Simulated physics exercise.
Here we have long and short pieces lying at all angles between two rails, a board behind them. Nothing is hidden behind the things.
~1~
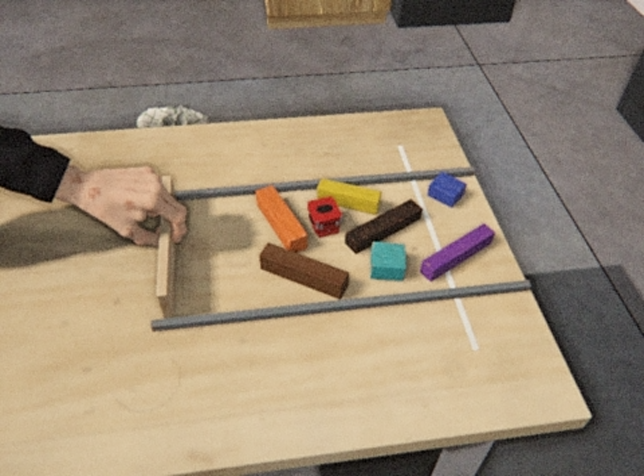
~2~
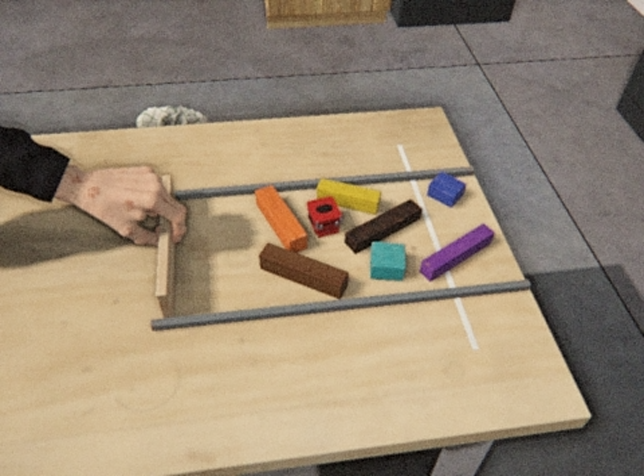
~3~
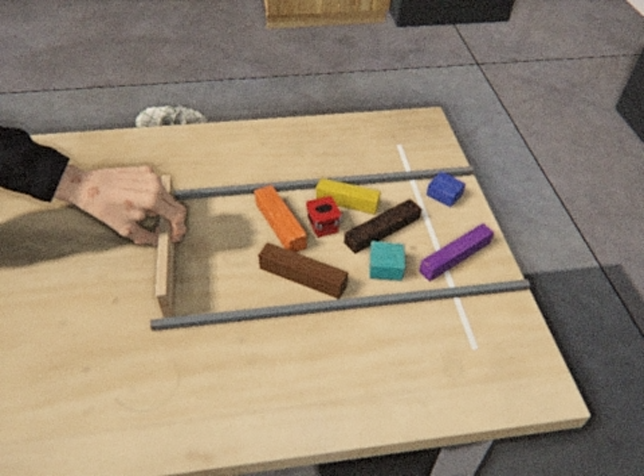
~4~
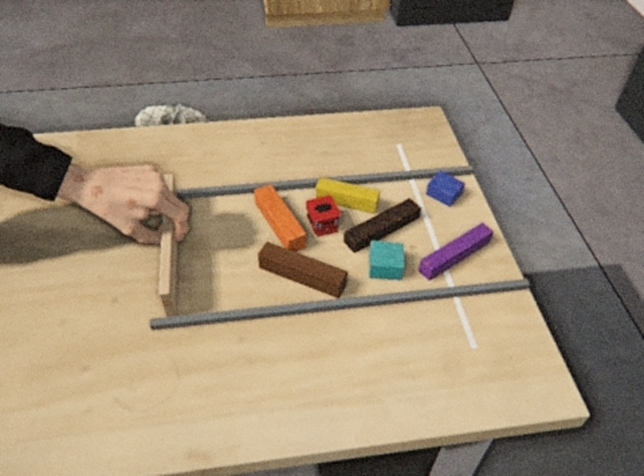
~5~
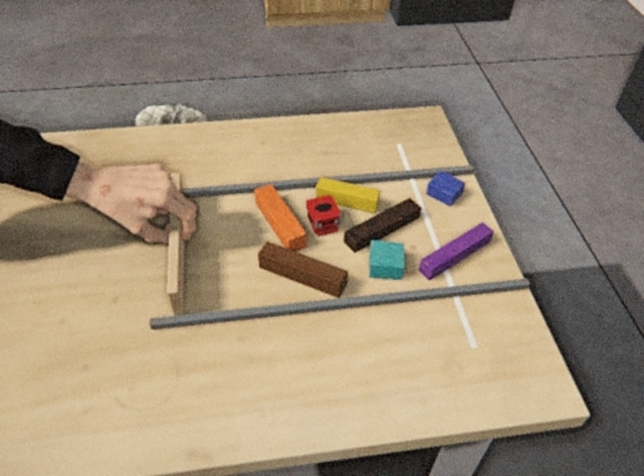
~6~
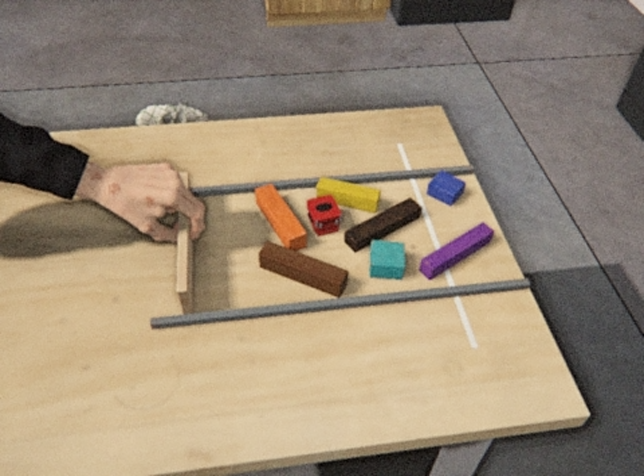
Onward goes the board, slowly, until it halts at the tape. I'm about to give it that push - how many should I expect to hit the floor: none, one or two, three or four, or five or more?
Expect one or two.
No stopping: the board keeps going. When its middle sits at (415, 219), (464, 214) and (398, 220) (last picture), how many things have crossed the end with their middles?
Respectively, 1, 5 and 0.
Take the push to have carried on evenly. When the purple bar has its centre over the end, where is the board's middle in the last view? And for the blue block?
Middle approx. at (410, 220), then approx. at (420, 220).
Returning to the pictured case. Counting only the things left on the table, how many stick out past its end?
Overhanging ones - 4.
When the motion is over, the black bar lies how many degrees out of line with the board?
It measures close to 60 degrees.
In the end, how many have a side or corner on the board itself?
I count 2 of them.
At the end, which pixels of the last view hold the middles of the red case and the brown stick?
Roughly (457, 202), and the other roughly (483, 252).
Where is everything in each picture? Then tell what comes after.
The first frame shows blue block (447, 190); purple bar (458, 252); black bar (384, 226); board (168, 243); tape (432, 232).
The second frame shows purple bar (458, 252); brown stick (303, 271).
The third frame shows black bar (383, 225); orange bar (280, 219).
The fourth frame shows blue block (445, 189); turquoise block (387, 261).
The fifth frame shows purple bar (457, 251); board (178, 241).
The sixth frame shows blue block (446, 188); purple bar (457, 251); black bar (384, 224); board (186, 240); tape (431, 230).
A little later, none off yet; blue block at rest near (446, 188); purple bar at rest near (457, 251); black bar at rest near (384, 224).
Next, none off yet; blue block at rest near (446, 188); purple bar shifted a little near (471, 243); black bar shifted a little near (420, 221).
When it is over, the number that fall off is one or two; down, purple bar and blue block.
